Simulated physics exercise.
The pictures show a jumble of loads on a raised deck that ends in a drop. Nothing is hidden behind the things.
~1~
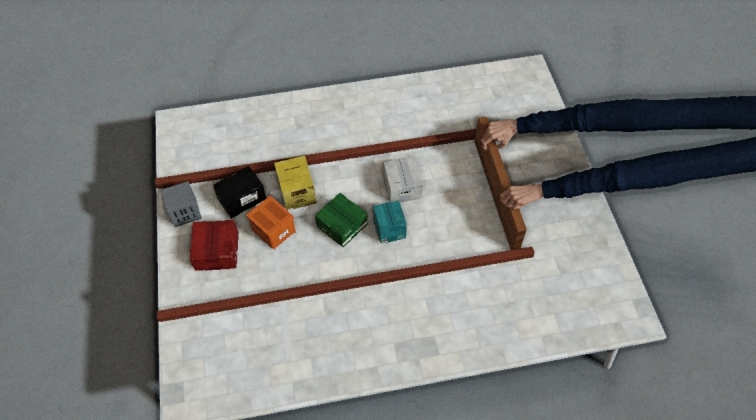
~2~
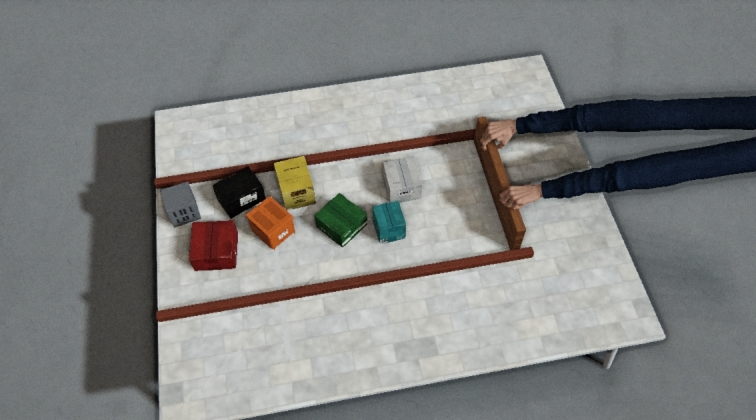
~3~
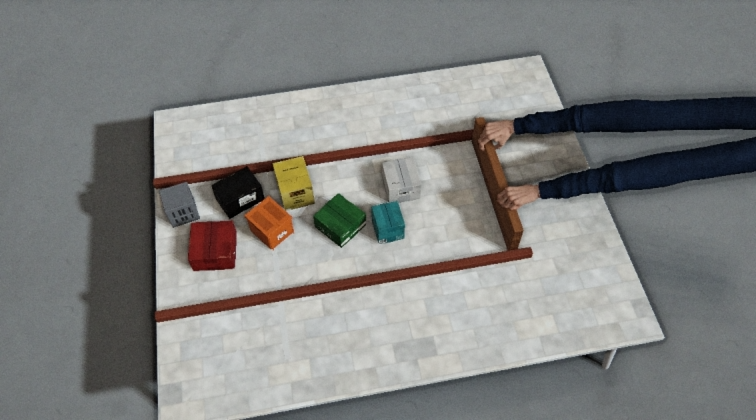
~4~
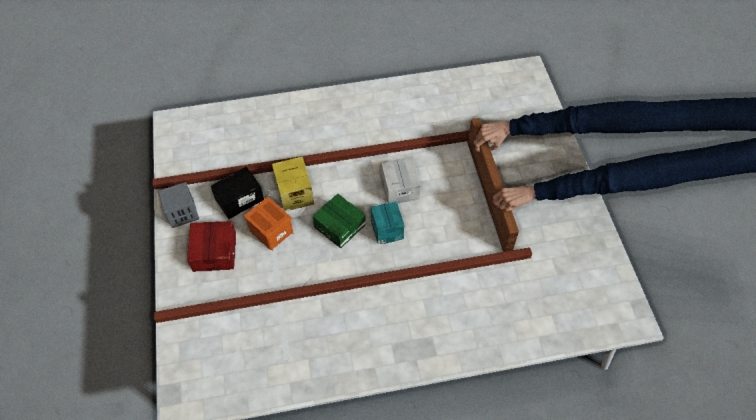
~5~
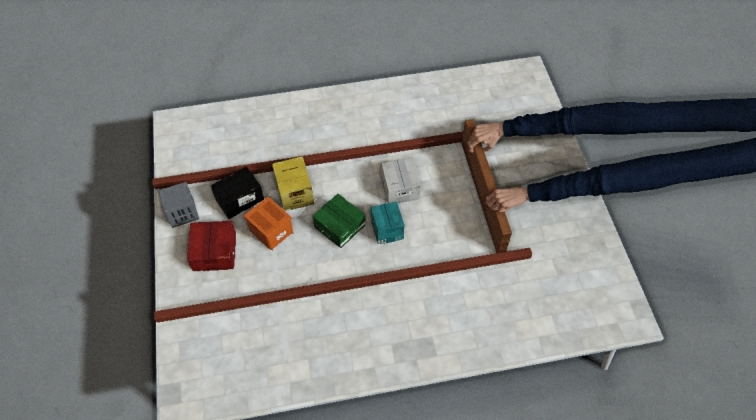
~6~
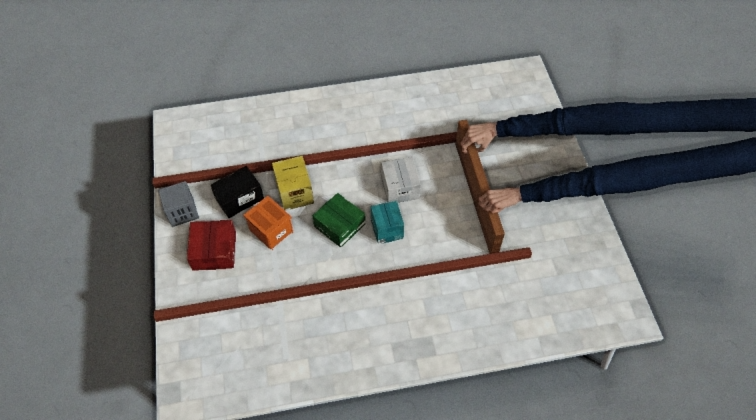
Two hands sliding a wooden plank slightly left between red rails on a pale tabletop, while eight small coloured boxes sit still.
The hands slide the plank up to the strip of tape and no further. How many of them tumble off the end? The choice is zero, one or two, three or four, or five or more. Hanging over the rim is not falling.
The number that fall off is one or two.
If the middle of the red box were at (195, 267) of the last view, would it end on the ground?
Then it remains up.
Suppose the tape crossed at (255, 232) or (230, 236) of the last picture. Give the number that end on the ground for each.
It would be 2 and 4.
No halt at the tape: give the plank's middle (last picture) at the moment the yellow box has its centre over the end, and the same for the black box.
About (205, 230), and (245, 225) for the other.
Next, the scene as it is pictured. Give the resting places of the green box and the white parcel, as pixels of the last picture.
First (219, 238), then (249, 204).
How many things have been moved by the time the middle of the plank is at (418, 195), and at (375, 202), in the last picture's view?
1 and 3.
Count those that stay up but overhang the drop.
The number is 0.
Early on, none off yet; grey crate at rest near (179, 204); red box at rest near (212, 245); black box at rest near (238, 192).
Finally, the number that fall off is one or two; lost, red box and grey crate.
